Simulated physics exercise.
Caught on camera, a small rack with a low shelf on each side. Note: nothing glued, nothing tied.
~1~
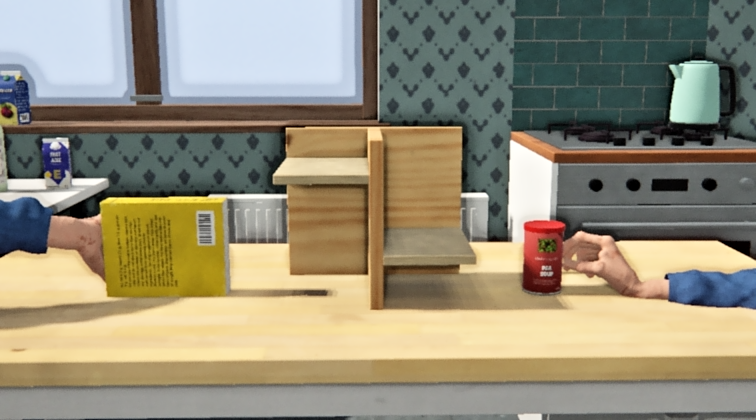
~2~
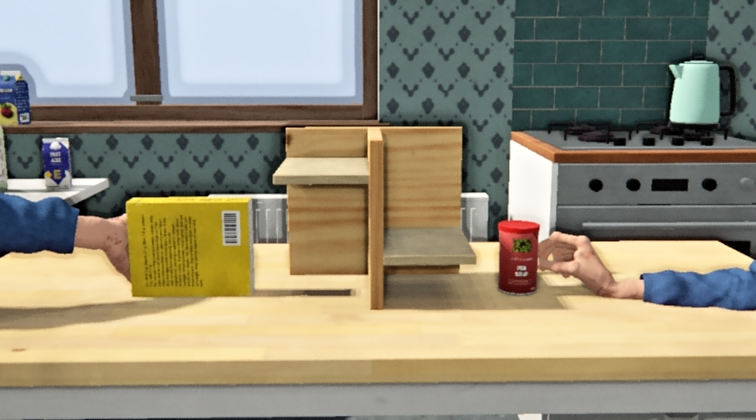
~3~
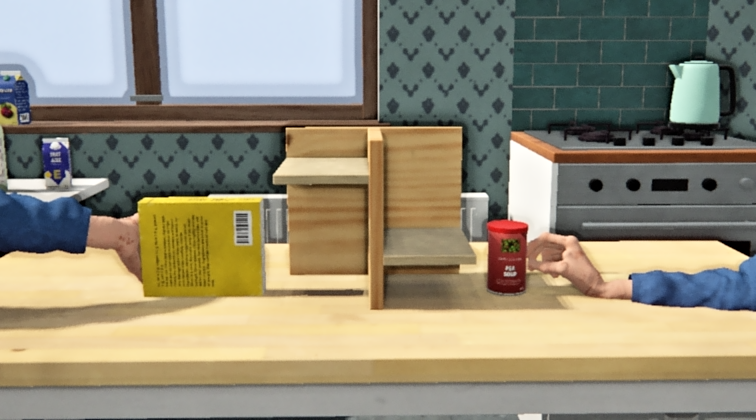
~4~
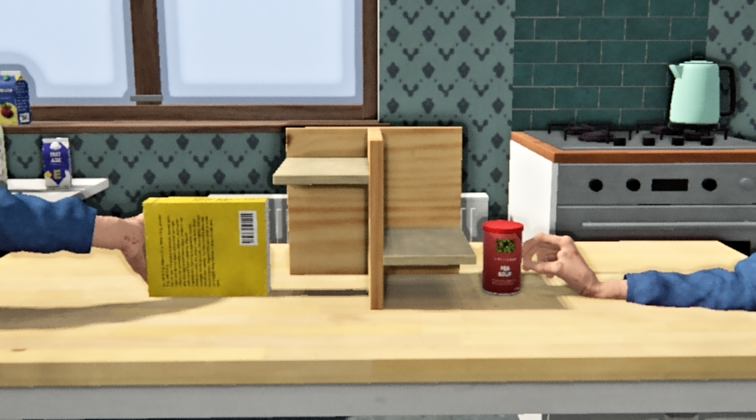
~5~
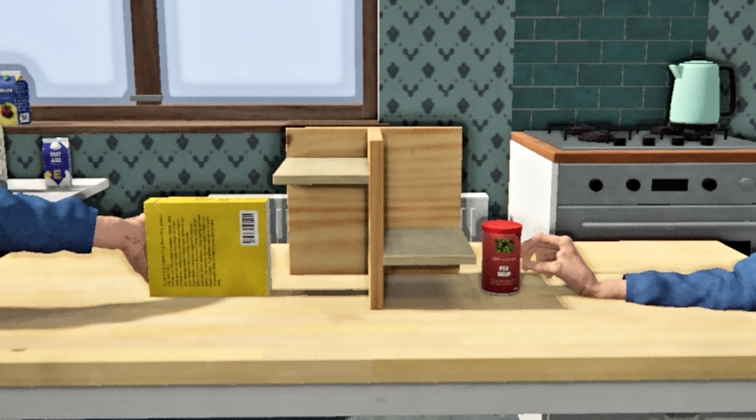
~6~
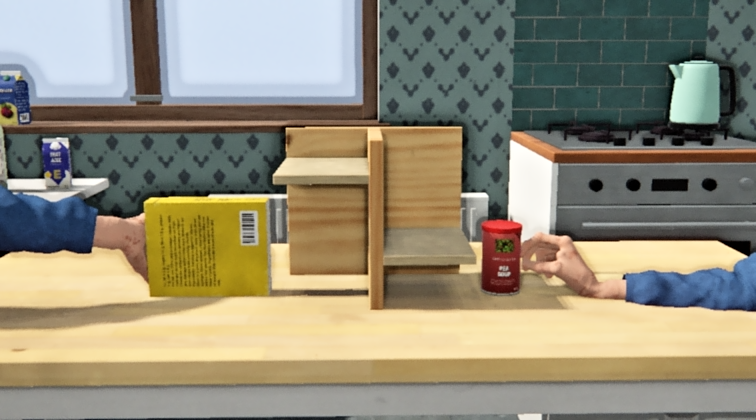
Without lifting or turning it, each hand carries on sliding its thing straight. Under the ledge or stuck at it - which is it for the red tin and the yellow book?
Result: The red tin will be too high, the yellow book will be low enough.
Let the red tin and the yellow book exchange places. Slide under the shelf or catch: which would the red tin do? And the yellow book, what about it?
Red tin: Clear; yellow book: Blocked.
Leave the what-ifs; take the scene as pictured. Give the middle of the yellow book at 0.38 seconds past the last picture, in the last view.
Around (240, 247).
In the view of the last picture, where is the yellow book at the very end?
The middle ends up near (303, 246).
Then, 0.38 s on from there, red tin stopped at the opening near (488, 258); yellow book sliding up to the opening near (239, 247).
In the end, the red tin catches on the edge, near (488, 258); the yellow book slides in, near (302, 246).
